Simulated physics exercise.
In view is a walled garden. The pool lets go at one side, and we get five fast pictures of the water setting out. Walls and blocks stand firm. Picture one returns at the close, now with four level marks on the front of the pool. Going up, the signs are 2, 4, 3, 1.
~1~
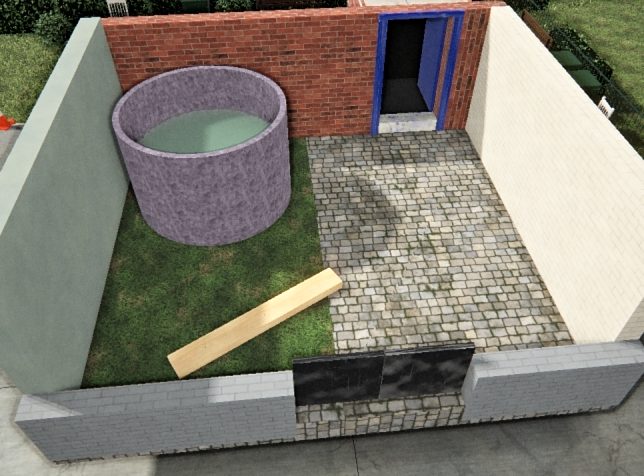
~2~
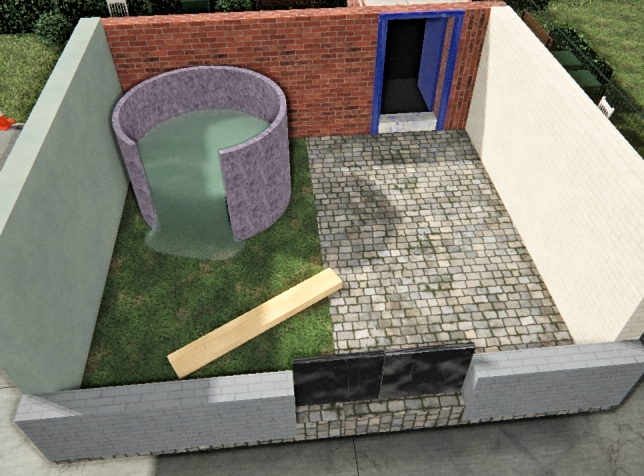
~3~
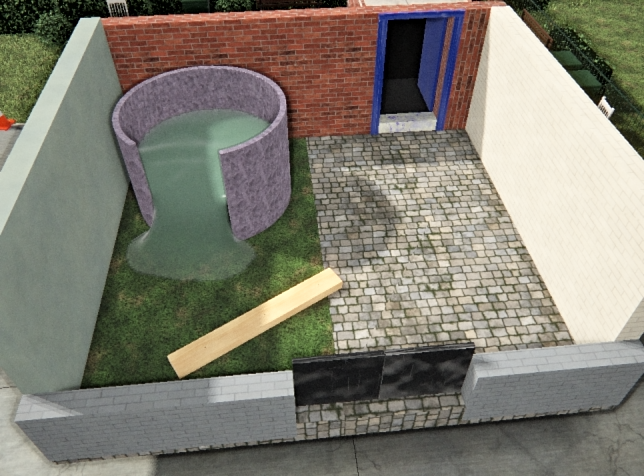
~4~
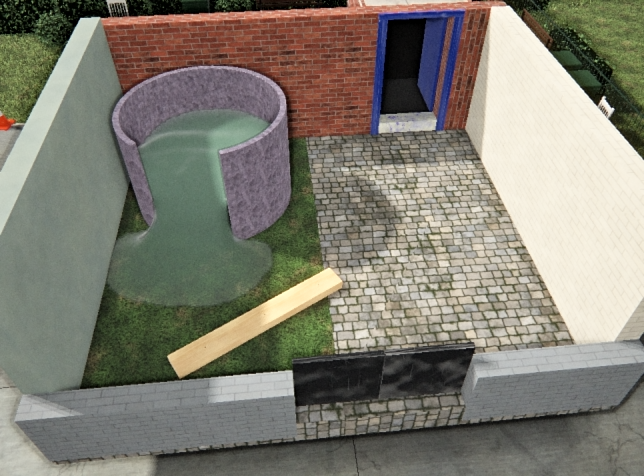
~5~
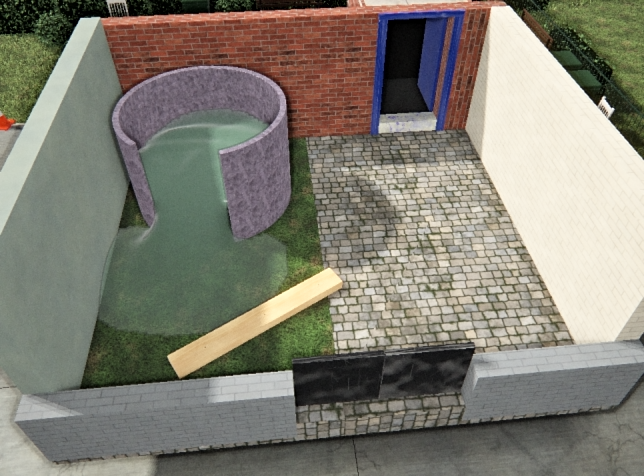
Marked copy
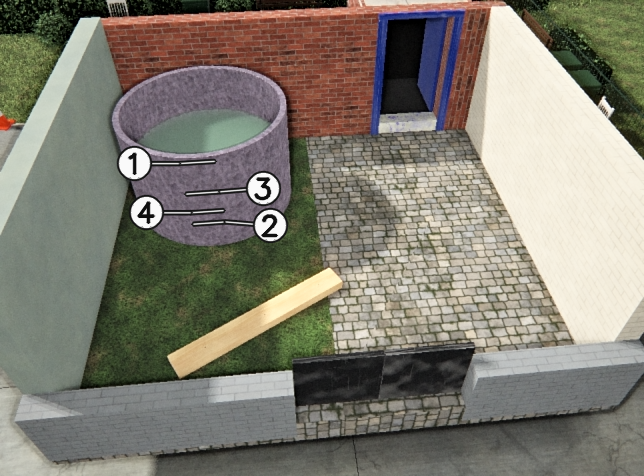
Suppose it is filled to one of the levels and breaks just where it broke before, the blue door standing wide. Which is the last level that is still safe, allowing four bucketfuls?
I would pick mark 3.
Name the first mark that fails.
That would be 1.
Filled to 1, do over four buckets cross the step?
Yes, it does.
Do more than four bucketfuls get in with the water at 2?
No, not at all.
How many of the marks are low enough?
Three.
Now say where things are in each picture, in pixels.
Water in the pool at rest, its middle at (208, 147); foot of the blue doorway at (407, 132); shut gate at (383, 359), in the first picture.
Front seen at (240, 245), 2 % of the ground wet, in the second picture.
Front seen at (133, 255), 4 % of the ground wet, in the third picture.
Front seen at (117, 283), 8 % of the ground wet, in the fourth picture.
Front seen at (109, 317), 13 % of the ground wet, in the fifth picture.
On the marked copy, 1 at (196, 162); 2 at (209, 223); 3 at (203, 192); 4 at (207, 211); from the bottom up 2, 4, 3, 1.
With 1, about 9 bucketfuls get in.
With 2, nothing gets over.
With 3, a splash gets over, under a bucket.
With 4, nothing gets over.
